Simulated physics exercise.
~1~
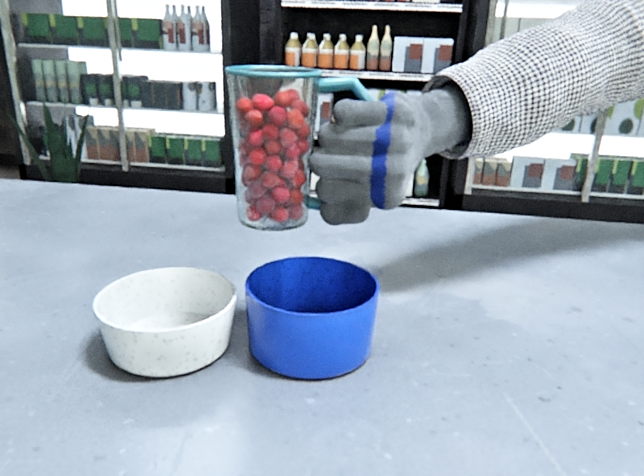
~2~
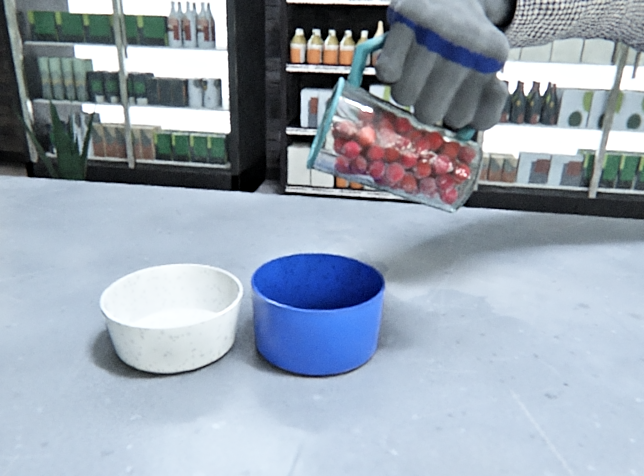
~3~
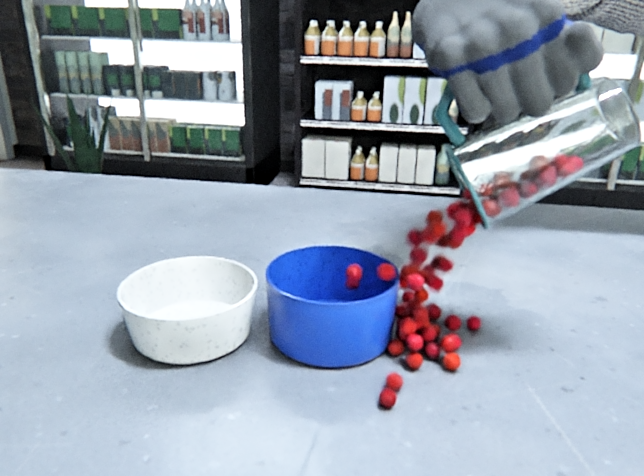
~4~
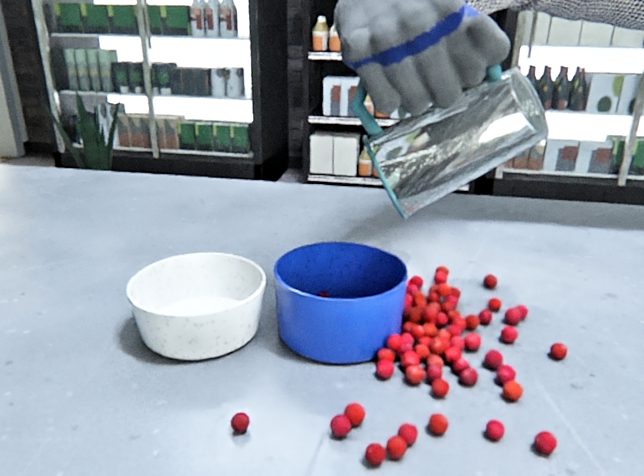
In a shop with lit shelves of bottles and boxes behind, a pale grey tabletop is seen from the front and slightly above. A white dish sits left of a blue dish, and a grey-gloved hand holds a clear cup full of red cranberries above them. The hand carries the cup to the right while tilting it onto its side. It tips further, and the cranberries pour out beside the blue dish. The emptied cup moves back left, still tilted down. Most cranberries lie scattered on the table, a few land in the blue dish, and the white dish stays empty.
